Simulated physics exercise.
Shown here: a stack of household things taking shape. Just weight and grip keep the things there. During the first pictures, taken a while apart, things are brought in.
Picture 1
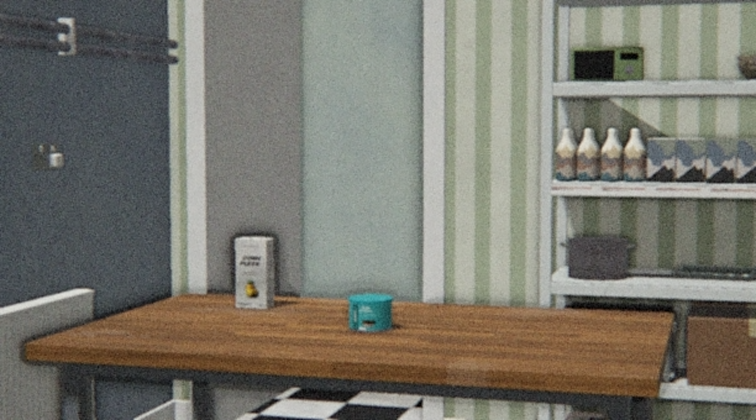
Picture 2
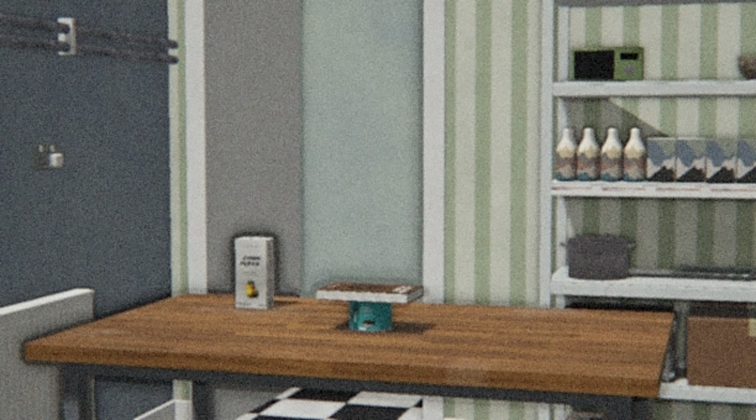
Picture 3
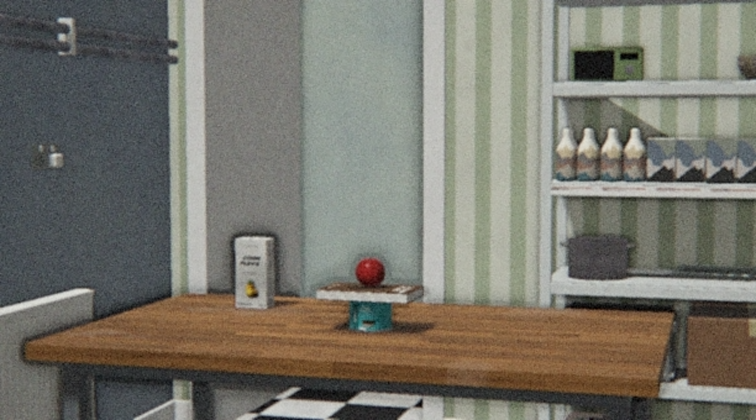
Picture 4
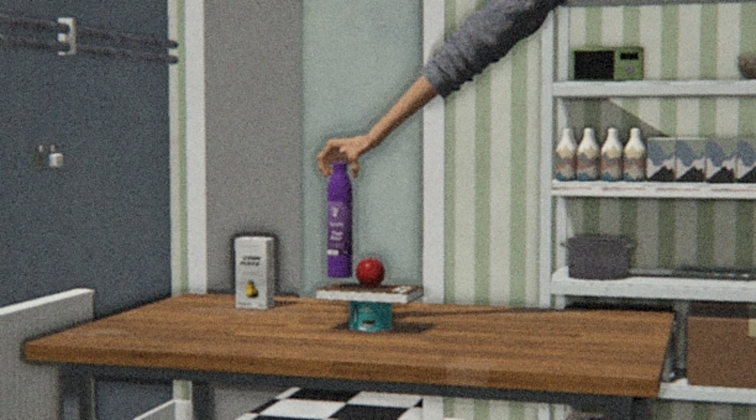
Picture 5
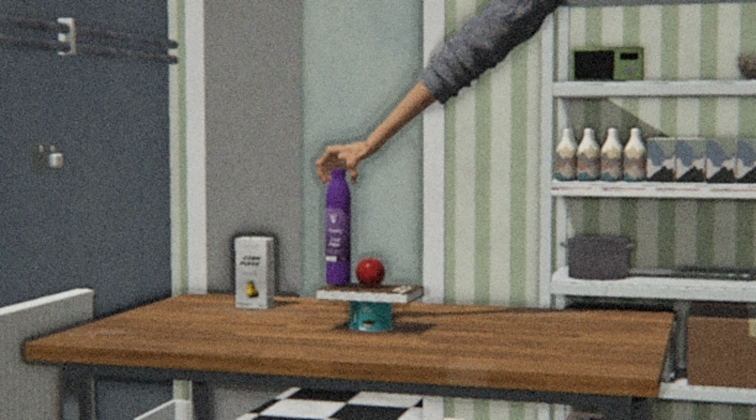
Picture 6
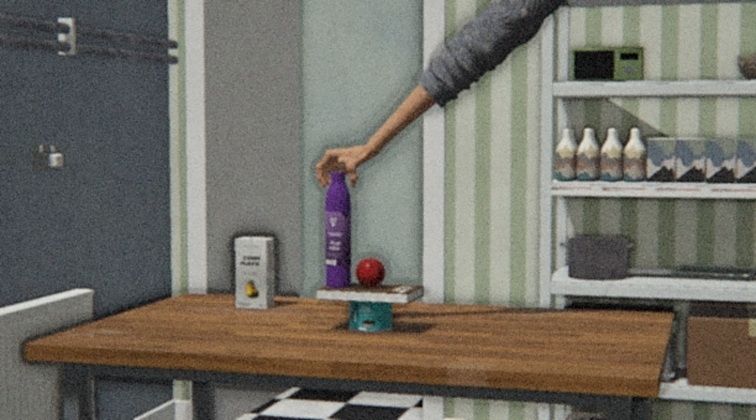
A flat, pale-edged slab appears on top of a small turquoise tub, then a red ball appears on it, and a hand in a grey sleeve, reaching from the upper right, lowers a purple bottle slightly onto the slab's left side. The tub sits mid-table on brown wood, right of a white carton. The still, front-on view shows a room with striped green walls and stocked white shelves at right.
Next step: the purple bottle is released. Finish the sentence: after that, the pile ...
The pile stays as it was.
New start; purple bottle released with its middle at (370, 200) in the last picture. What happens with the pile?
Next, the heap comes down.
Then, 0.90 s on from there, no change.
Then, 2.00 s on from there, purple bottle resting near (337, 230).
In the end, all 5 unmoved. At the end, from the last picture's camera, purple bottle near (337, 230). The pile holds.
